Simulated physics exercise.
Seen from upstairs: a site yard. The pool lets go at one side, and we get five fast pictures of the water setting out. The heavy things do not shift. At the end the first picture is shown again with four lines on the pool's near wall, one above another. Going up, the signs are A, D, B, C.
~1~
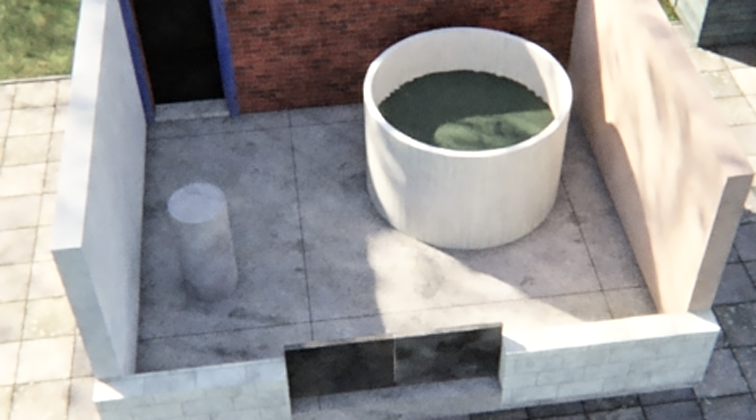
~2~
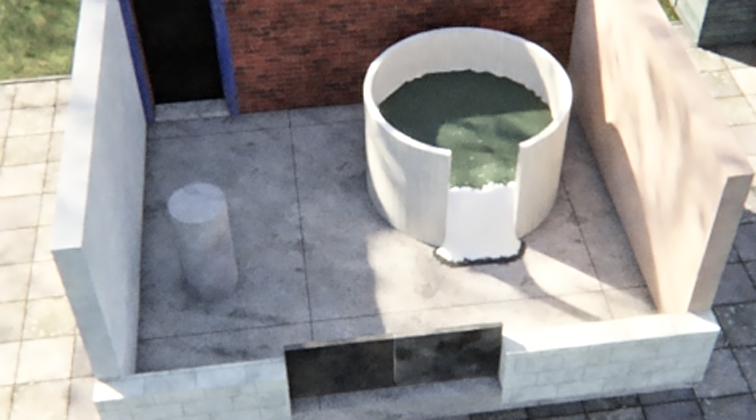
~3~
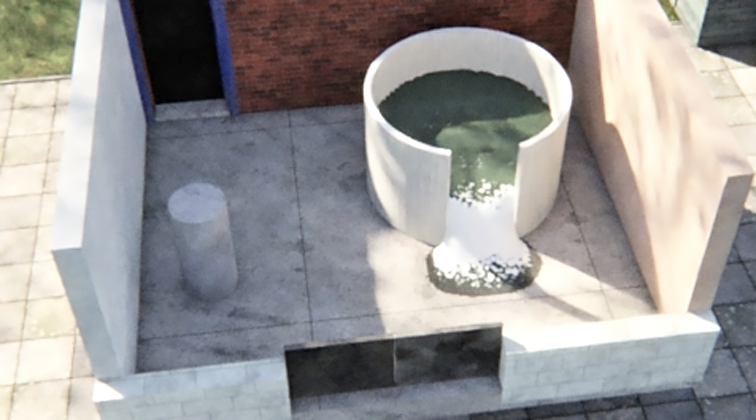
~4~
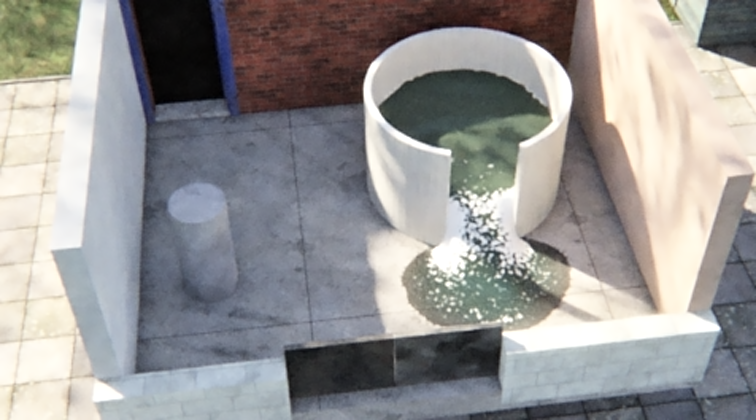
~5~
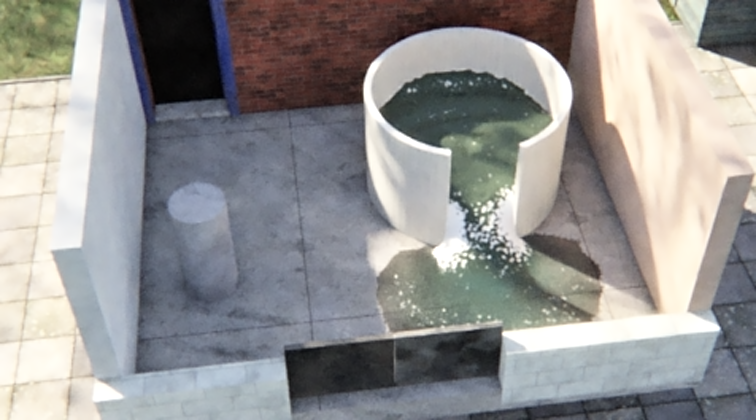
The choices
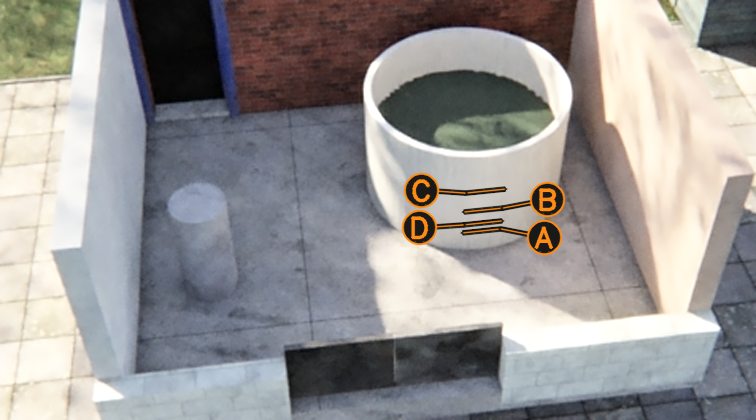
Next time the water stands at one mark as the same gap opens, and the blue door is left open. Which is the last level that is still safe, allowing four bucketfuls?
B is the one.
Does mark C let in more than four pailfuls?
Yes, it does.
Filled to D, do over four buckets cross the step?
No.
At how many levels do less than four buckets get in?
Three.
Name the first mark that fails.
Mark C.
On the marked copy, A at (482, 230); B at (483, 210); C at (485, 191); D at (482, 222); from the bottom up A, D, B, C.
For mark A, nothing gets over.
For mark B, a bucket or two gets in.
For mark C, about 15 bucketfuls get in.
For mark D, nothing gets over.
